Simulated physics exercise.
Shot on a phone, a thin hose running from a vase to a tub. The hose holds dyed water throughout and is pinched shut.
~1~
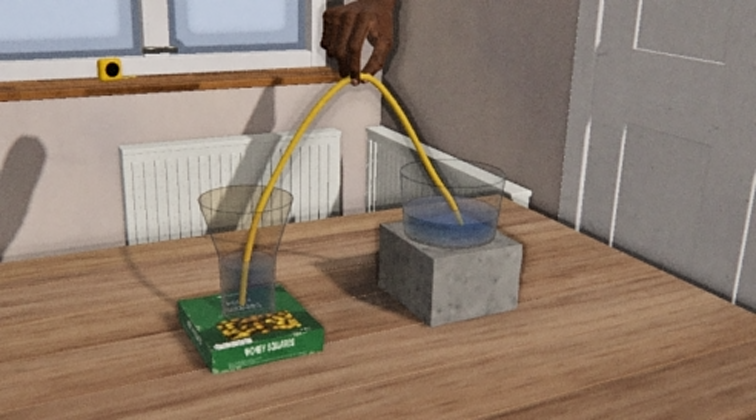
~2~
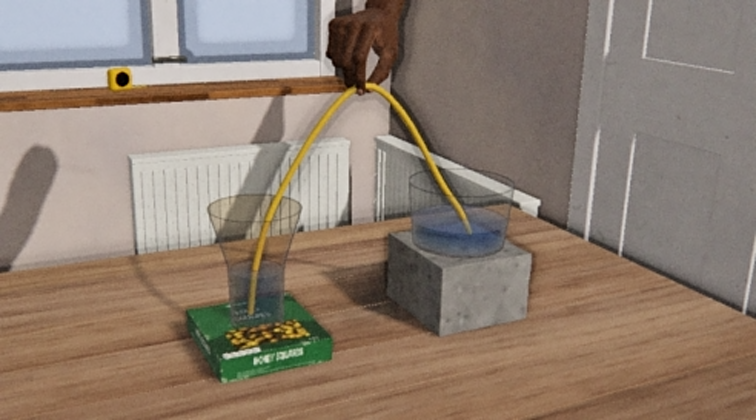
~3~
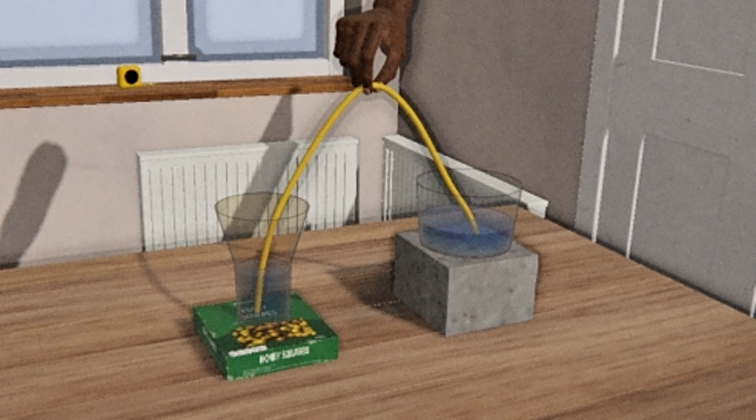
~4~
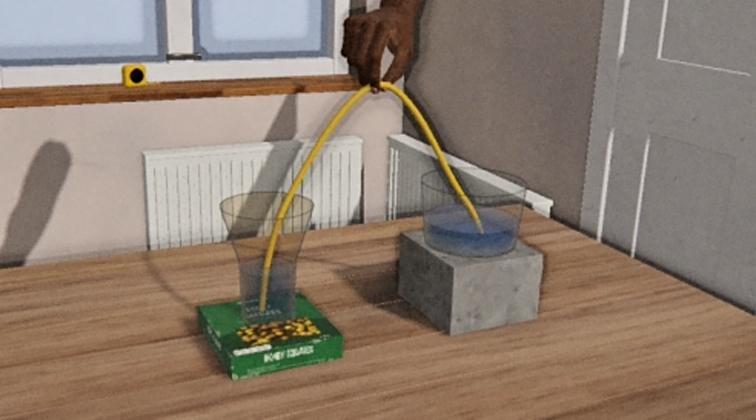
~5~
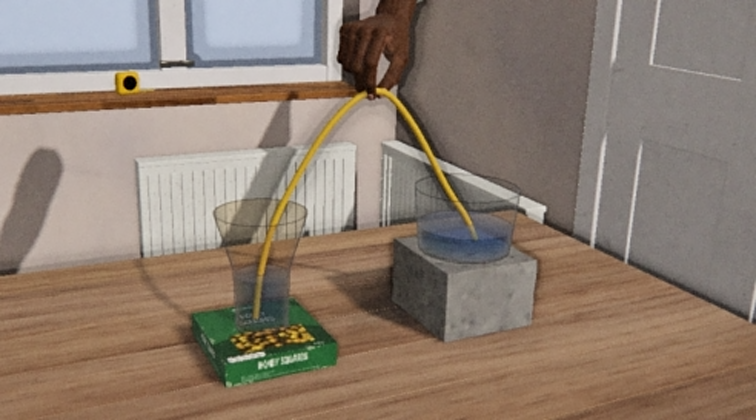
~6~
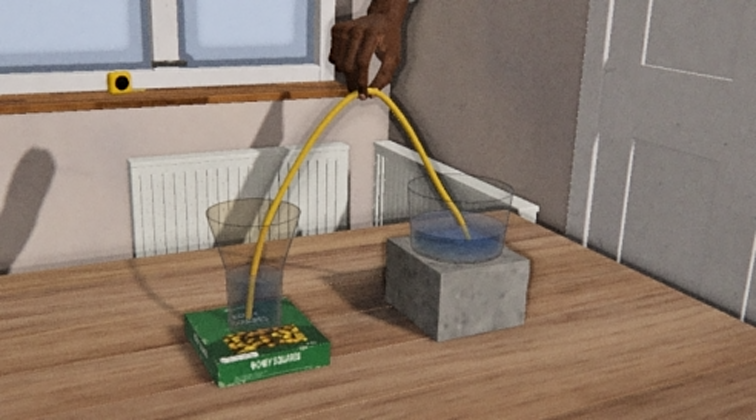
A hand pinches a yellow hose between two containers of blue water, barely moving.
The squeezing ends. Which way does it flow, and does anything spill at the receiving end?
It flows: To the left; one that fills: No spill.
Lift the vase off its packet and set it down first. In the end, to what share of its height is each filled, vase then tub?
Levels: First 75 %, second 20 %.
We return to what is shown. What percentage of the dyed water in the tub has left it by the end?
About 20 per cent.
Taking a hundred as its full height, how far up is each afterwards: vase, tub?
About 60 and 30 per cent.
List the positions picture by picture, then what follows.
The first frame shows fingers on the hose; vase (247, 255) about half full, up on the packet; tub (451, 202) about a third full, up on the brick.
The second frame shows still shut; vase about half full, surface at (256, 270); tub about a third full, surface at (459, 219).
In the third frame, the hose is pinched; vase (263, 262) about half full; tub (467, 211) about a third full.
The fourth frame shows nothing flows; vase about half full, surface at (267, 267); tub about a third full, surface at (471, 219).
The fifth frame shows fingers on the hose; vase (261, 268) about half full, up on the packet; tub (466, 217) about a third full, up on the brick.
The sixth frame shows still shut; vase about half full, surface at (254, 274); tub about a third full, surface at (458, 224).
A moment on, the vase is about half full; the tub is about a third full.
When it is over, the vase is about two thirds full; the tub is about a third full; the two surfaces are level.
